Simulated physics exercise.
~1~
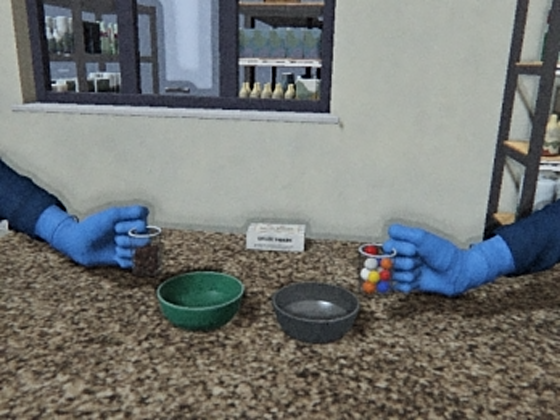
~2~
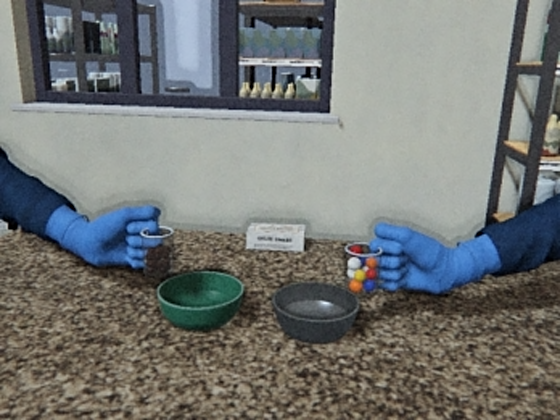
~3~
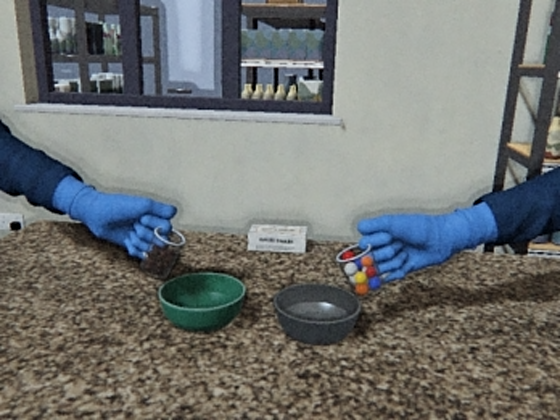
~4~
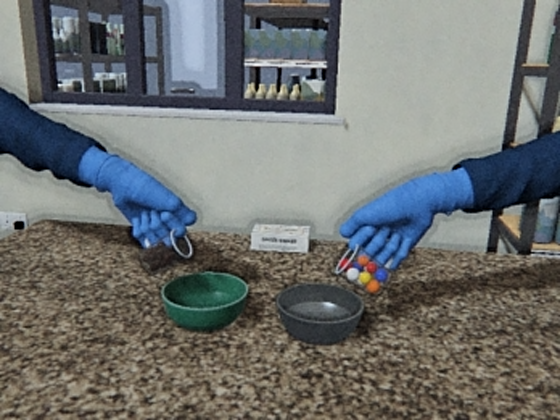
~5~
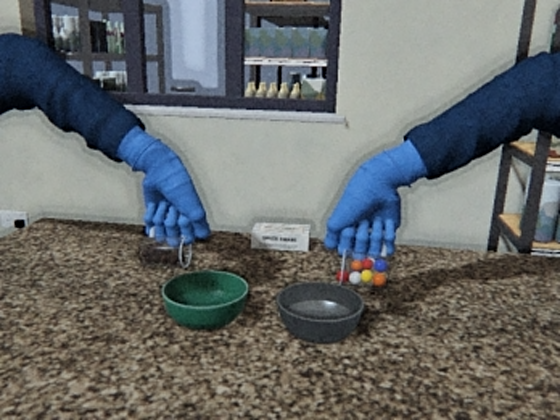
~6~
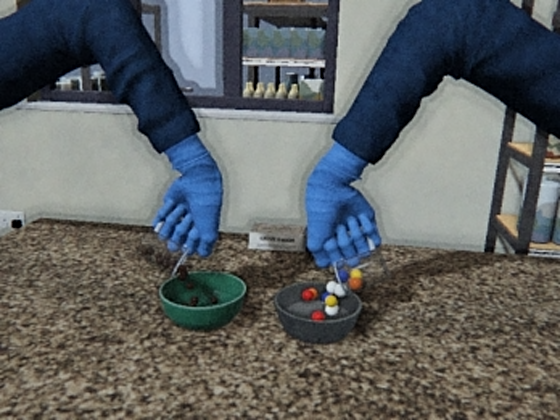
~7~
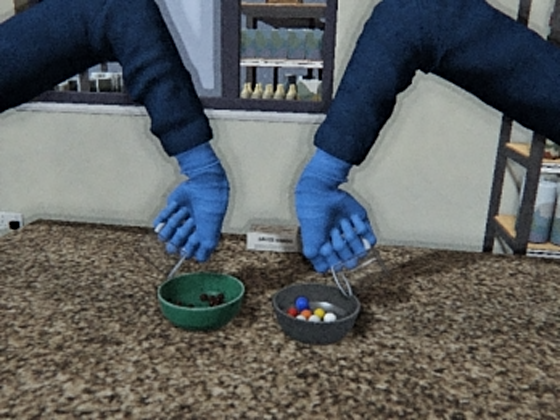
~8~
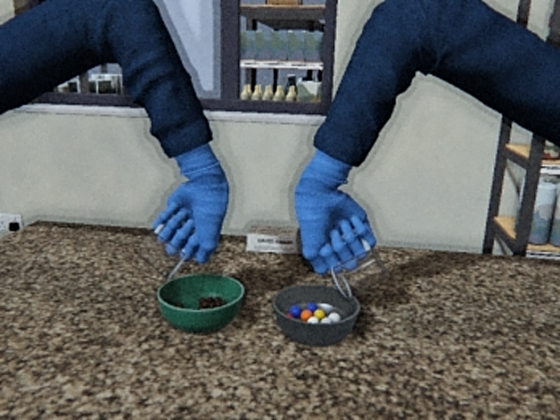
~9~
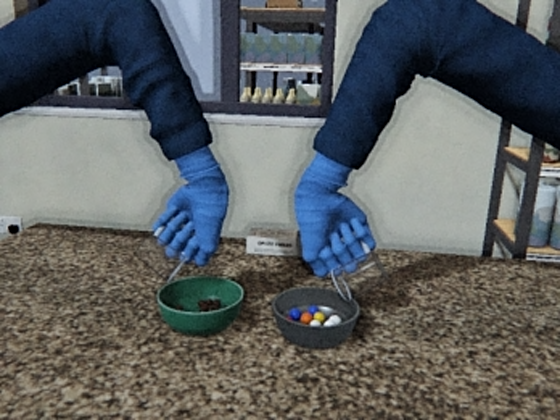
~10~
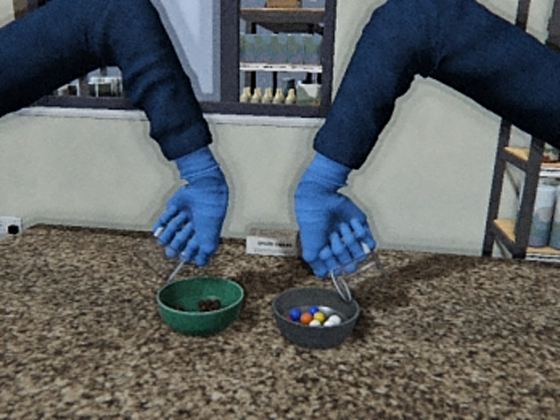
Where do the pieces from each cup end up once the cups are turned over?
The dark pieces all end up in the green dish on the left, and the colourful balls all end up in the grey dish on the right. None lie outside either dish.
